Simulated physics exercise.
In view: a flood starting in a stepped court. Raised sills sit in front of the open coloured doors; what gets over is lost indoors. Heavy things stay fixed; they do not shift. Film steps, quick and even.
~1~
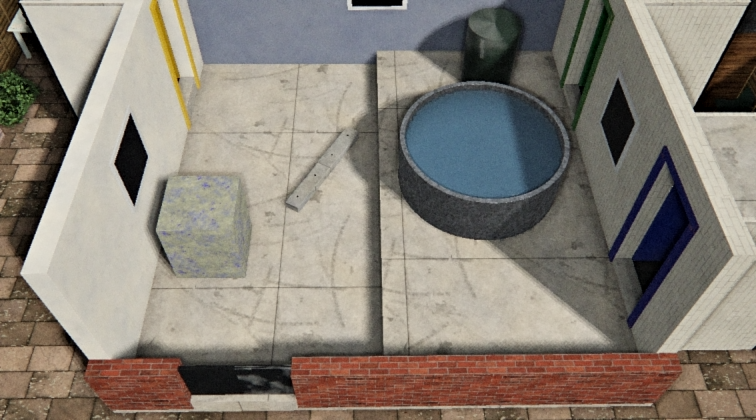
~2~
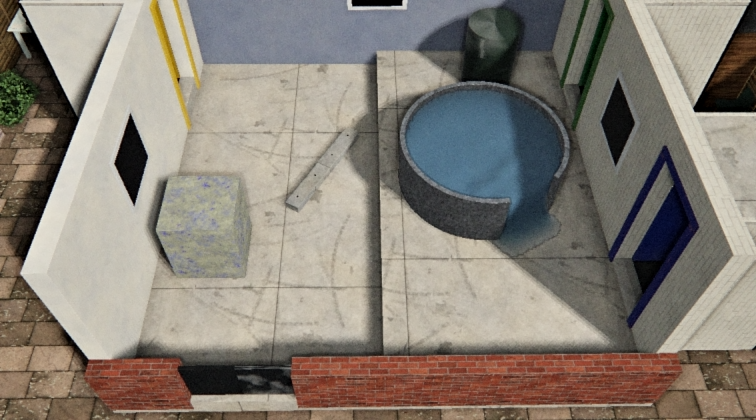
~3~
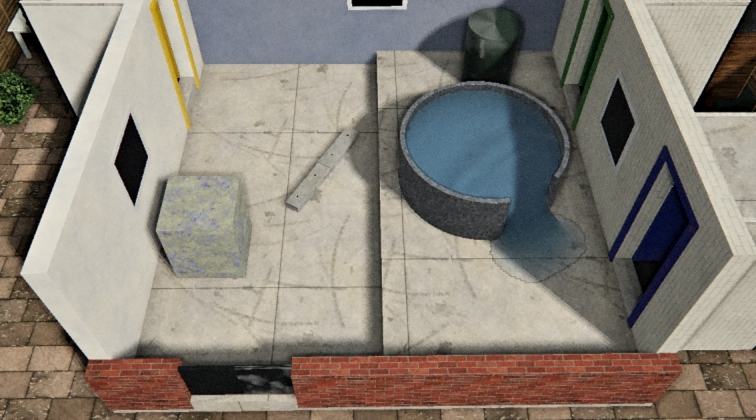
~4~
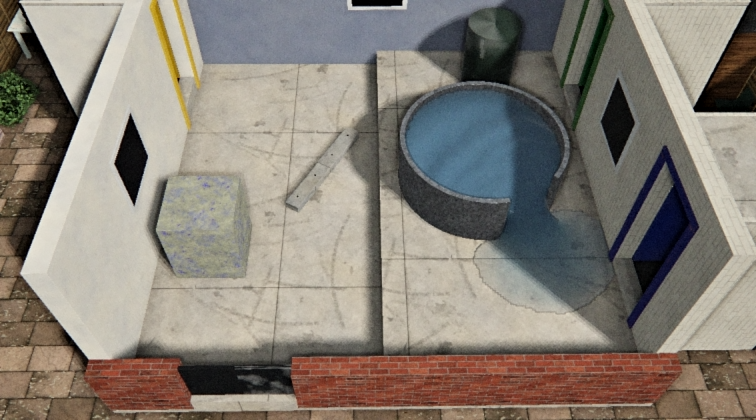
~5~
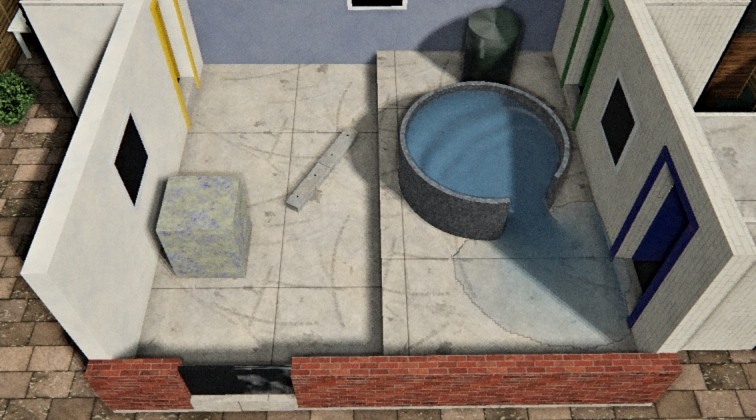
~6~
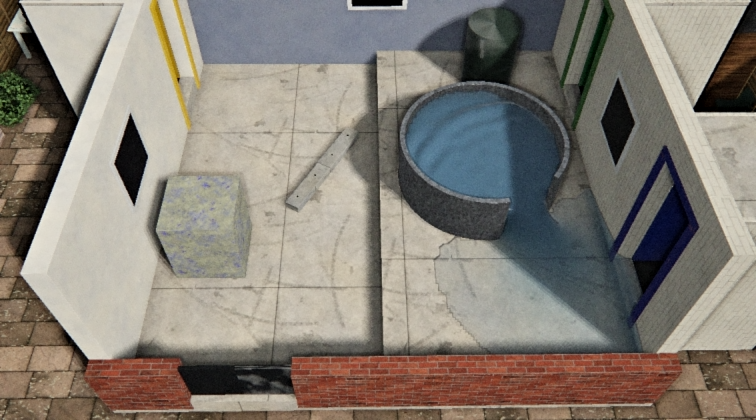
In a walled court, water pours from a gap in the round tank and spreads across the floor.
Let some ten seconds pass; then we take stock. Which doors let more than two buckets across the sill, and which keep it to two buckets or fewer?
The yellow door keeps it to two or fewer. The green door keeps it to two or fewer. The blue door lets more than two across.
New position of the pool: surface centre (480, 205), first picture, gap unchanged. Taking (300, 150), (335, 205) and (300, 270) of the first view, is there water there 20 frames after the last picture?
I'd call them still dry, still dry and watered, in the order asked.
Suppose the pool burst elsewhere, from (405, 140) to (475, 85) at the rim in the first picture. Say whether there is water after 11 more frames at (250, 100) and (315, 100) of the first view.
As listed: Submerged, submerged.
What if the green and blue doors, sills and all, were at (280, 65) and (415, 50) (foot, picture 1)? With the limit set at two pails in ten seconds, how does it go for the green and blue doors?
Result - the green one stays within limits while the blue one stays within limits.
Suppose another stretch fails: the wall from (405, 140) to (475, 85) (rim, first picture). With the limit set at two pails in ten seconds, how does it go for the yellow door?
The yellow one ends up above.
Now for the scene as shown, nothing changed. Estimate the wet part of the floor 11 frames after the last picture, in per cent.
I'd say close to 25 per cent.
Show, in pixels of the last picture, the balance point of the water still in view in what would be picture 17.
It is around (499, 221).
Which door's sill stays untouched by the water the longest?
That would be the yellow door.
A moment on, water covers 15 % of the floor; the yellow door not reached, the green door not reached, the blue door over two buckets in.
Next, water covers 25 % of the floor; the yellow door not reached, the green door wet at the sill, nothing in, the blue door far over two buckets in.
Then, water covers 50 % of the floor; the yellow door not reached, the green door wet at the sill, nothing in, the blue door far over two buckets in.
Later, water covers 70 % of the floor; the yellow door wet at the sill, nothing in, the green door wet at the sill, nothing in, the blue door far over two buckets in.
In the end, water covers 90 % of the floor; the yellow door wet at the sill, nothing in, the green door wet at the sill, nothing in, the blue door far over two buckets in.
